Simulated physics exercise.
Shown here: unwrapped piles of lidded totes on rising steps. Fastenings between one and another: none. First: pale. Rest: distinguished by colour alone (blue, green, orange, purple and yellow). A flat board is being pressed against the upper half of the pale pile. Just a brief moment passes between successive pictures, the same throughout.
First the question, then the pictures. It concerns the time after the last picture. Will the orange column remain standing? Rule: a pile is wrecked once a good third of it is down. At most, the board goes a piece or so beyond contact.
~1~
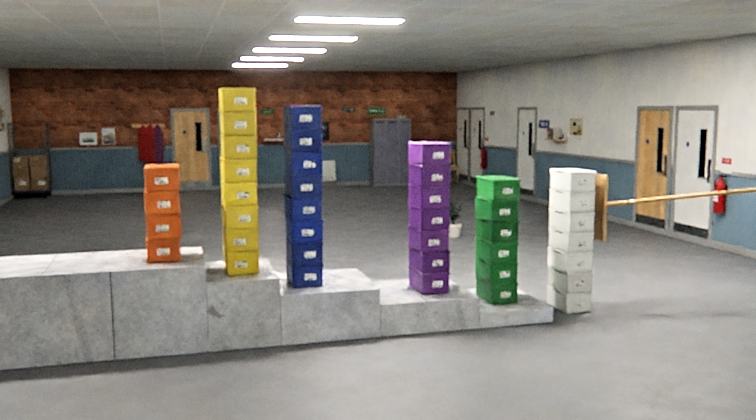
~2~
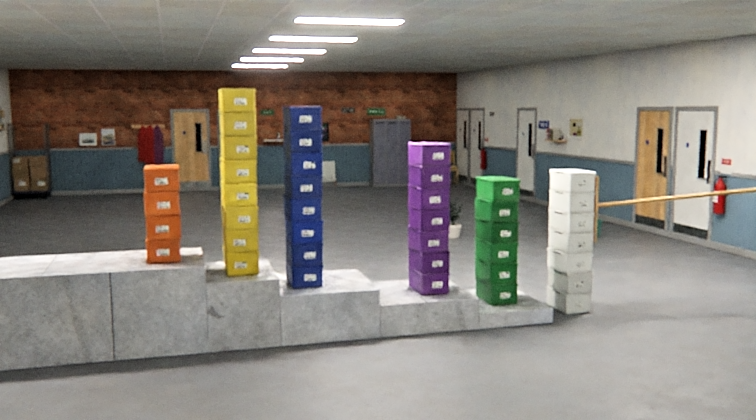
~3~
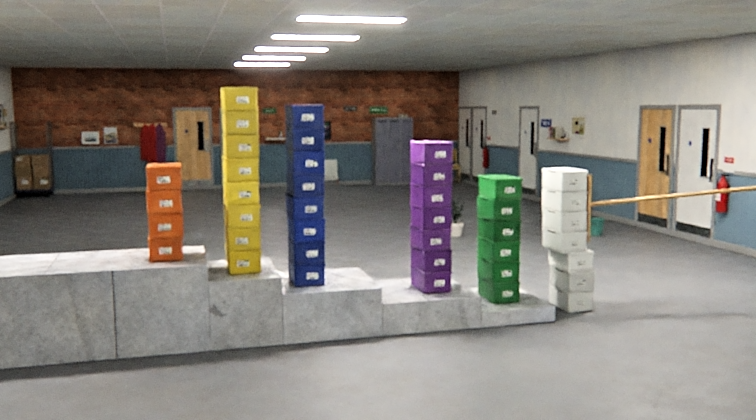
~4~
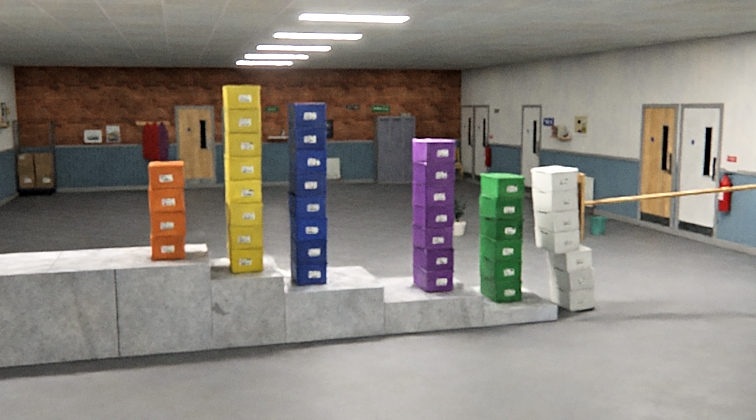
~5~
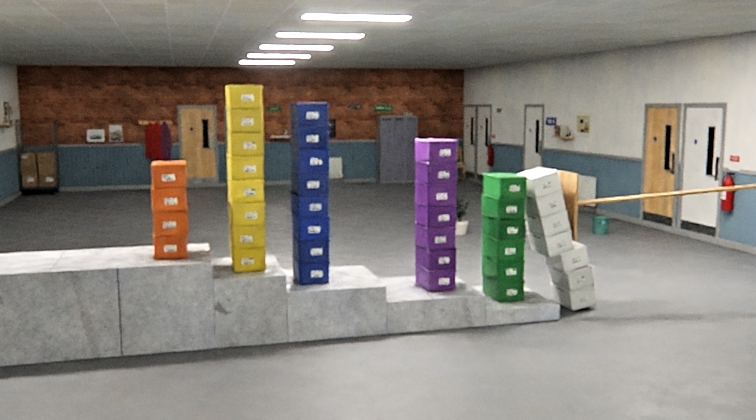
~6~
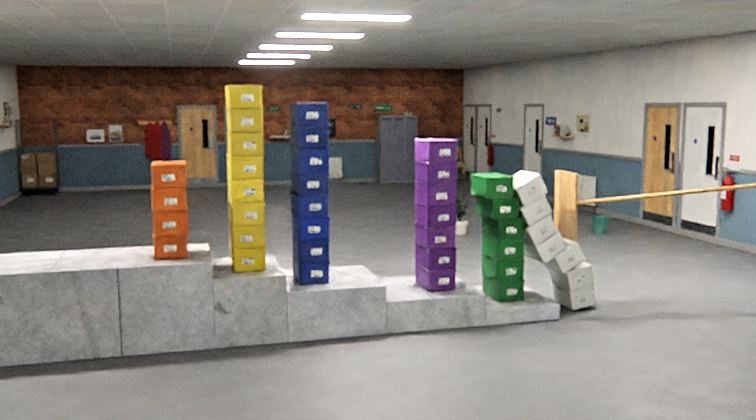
Yes.
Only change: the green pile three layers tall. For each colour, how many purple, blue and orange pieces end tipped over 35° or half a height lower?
By colour, that gives purple at 0, blue at 0 and orange at 0.
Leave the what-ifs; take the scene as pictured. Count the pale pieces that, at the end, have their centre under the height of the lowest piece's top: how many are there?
Pale pieces: 2.
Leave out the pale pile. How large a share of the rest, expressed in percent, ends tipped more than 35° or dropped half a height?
Some 40 per cent of them.
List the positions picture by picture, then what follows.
In the first picture (pixels give the middle of a visible side), board (606, 200) not yet touching; top orange tote (162, 180); top blue tote (306, 118); none of the others has stirred.
In the second picture, board (597, 201) not yet touching; top orange tote (162, 181).
In the third picture, board (590, 200) pushing; top orange tote (164, 179).
In the fourth picture, board (583, 199) pushing, top of the pale pile leaning barely; top orange tote (167, 177); none of the others has stirred.
In the fifth picture, board (577, 199) pushing, top of the pale pile leaning clearly; top orange tote (169, 177); none of the others has stirred.
In the sixth picture, board (576, 198) stopped, top of the pale pile leaning well over; top orange tote (169, 177); top green tote (500, 188) half its height from its place; movement in 2 of them.
Shortly afterwards, 5 of the pale pile down; none of the 4 orange totes down (0 of 33 in all colours); top orange tote unmoved; top green tote tilted clearly.
Next, 5 of the pale pile down; none of the 4 orange totes down (12 of 33 in all colours); top orange tote unmoved; top green tote tilted steeply, some two heights lower.
In the end, 5 of the pale pile down; none of the 4 orange totes down (14 of 33 in all colours); top orange tote unmoved; top blue tote upside down. From the last view, middles, top orange tote near (169, 175), top blue tote near (377, 234).
